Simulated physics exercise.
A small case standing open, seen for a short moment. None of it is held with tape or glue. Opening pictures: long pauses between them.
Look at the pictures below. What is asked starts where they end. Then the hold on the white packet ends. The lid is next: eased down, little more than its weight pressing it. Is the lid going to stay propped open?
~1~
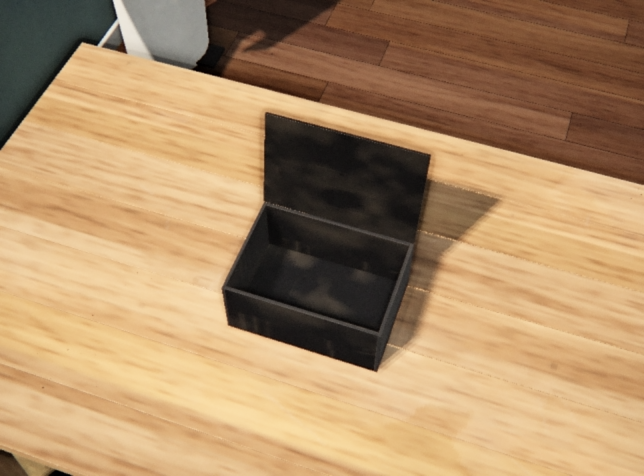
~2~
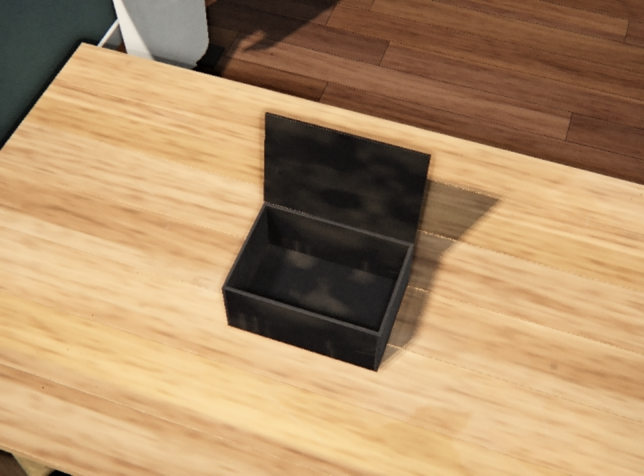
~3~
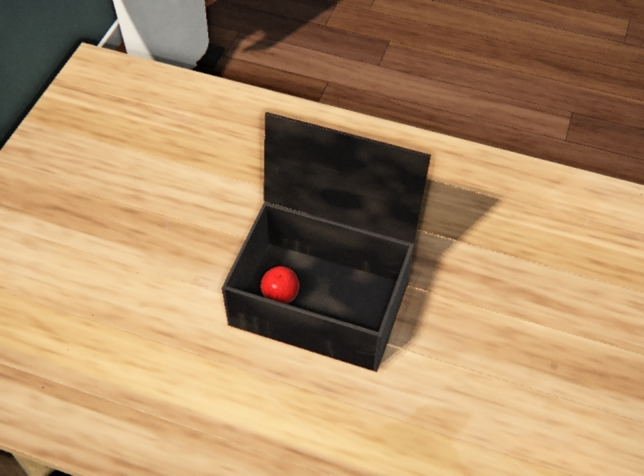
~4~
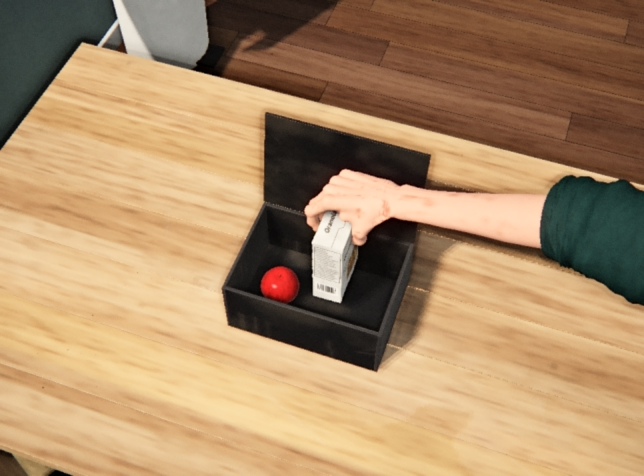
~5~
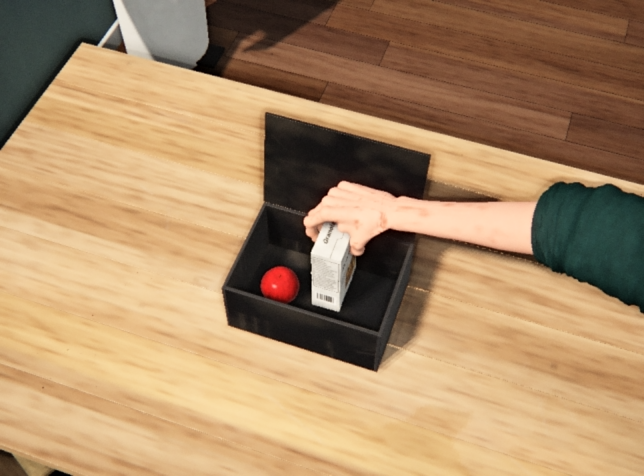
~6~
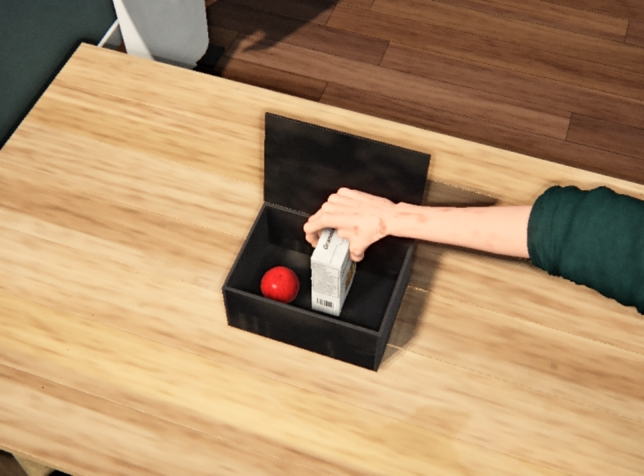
Yes, it stays open.
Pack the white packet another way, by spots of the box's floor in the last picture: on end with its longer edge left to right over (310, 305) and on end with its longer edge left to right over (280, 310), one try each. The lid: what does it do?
On the first go the lid settles shut, and on the second go it remains open a bit.
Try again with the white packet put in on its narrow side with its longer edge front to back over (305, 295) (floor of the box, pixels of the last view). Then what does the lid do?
Result: Lid drops fully.
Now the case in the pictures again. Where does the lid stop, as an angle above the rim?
The lid sits around 35° above the rim.
Then, 1.30 s on from there, lid 83° above the rim.
Then, 1.80 s on from there, lid 46° above the rim; white packet shifted a little near (329, 279).
Then, 3.30 s on from there, lid 35° above the rim; white packet shifted a little near (325, 289).
In the end, lid 34° above the rim; moved from the start, white packet; red apple unmoved. At the end, from the last picture's camera, white packet near (324, 290).
